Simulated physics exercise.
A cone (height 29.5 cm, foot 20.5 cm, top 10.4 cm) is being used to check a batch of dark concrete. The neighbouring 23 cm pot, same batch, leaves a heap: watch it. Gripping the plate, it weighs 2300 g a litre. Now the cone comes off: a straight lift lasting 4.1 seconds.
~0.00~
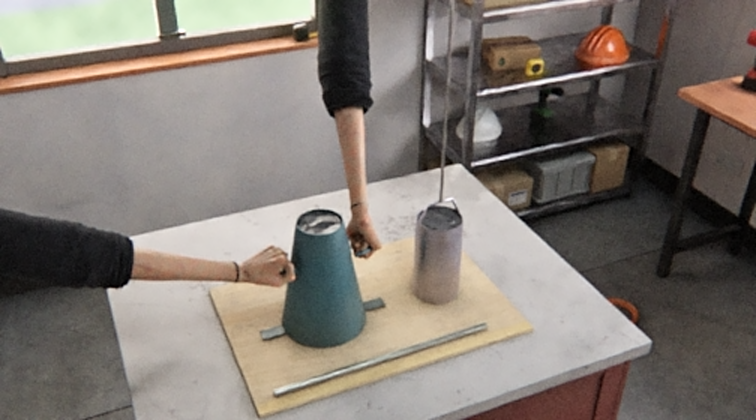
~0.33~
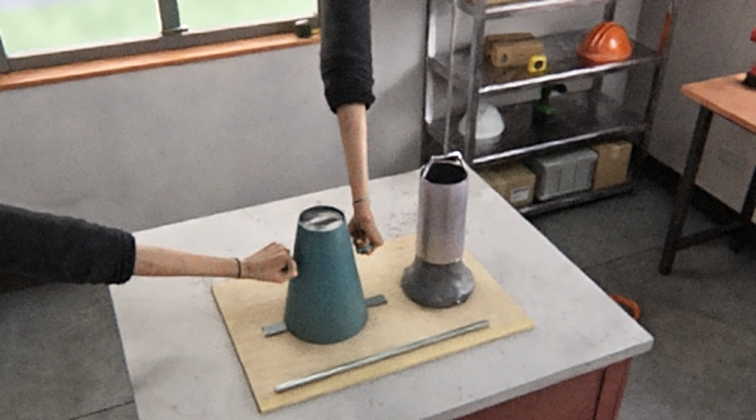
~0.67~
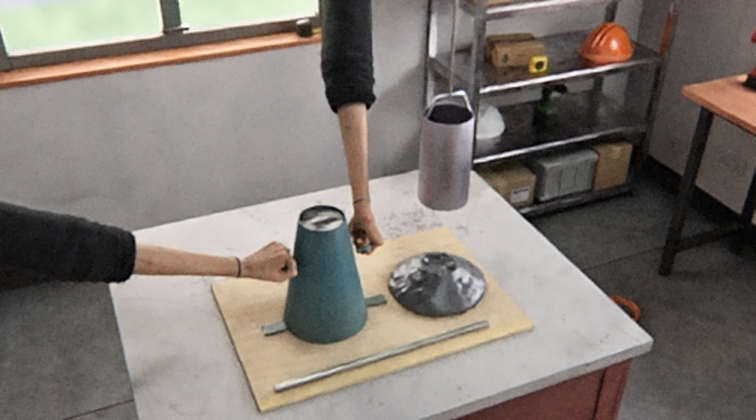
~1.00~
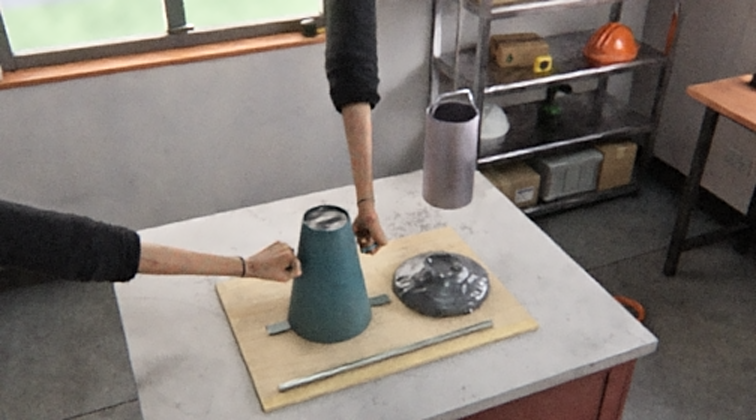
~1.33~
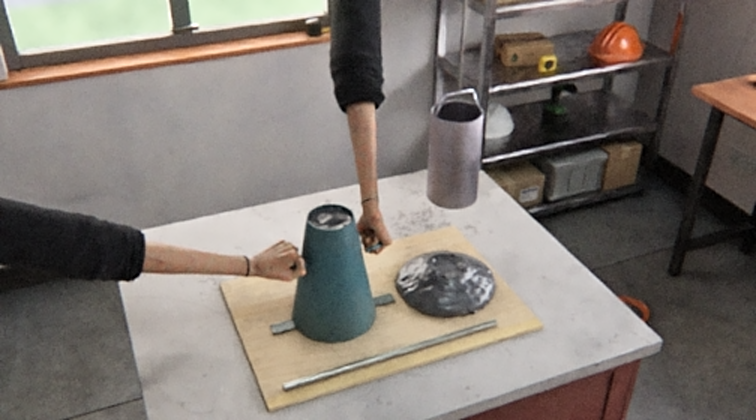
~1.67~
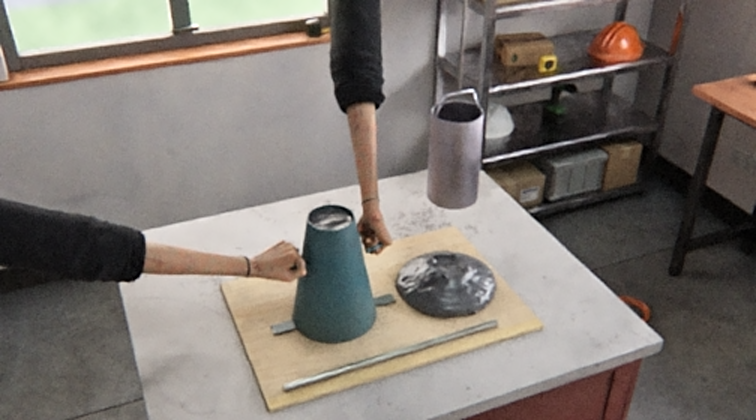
A grey pot rises, leaving a dark heap that flattens slightly beside the hand-held teal cone.
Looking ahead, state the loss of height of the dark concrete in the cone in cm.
22 cm, roughly.
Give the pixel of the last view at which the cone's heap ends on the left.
It sits close to (255, 325) in the last picture.
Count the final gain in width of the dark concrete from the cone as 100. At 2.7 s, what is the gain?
About 70 %.
After 2.7 s, the cone is up 7.0 cm; the dark concrete has come down 16 cm to 13 cm and is 35 cm wide.
After 3.7 s, the cone is up 18 cm; the dark concrete has come down 21 cm to 8.3 cm and is 40 cm wide.
After 4.7 s, the cone is up 29 cm; the dark concrete has come down 21 cm to 8.1 cm and is 40 cm wide.
After 6.0 s, the cone is clear; the dark concrete has come down 21 cm to 8.0 cm and is 40 cm wide.
After 6.5 s, at rest, the cone is clear; the dark concrete has come down 21 cm to 8.0 cm and is 40 cm wide.
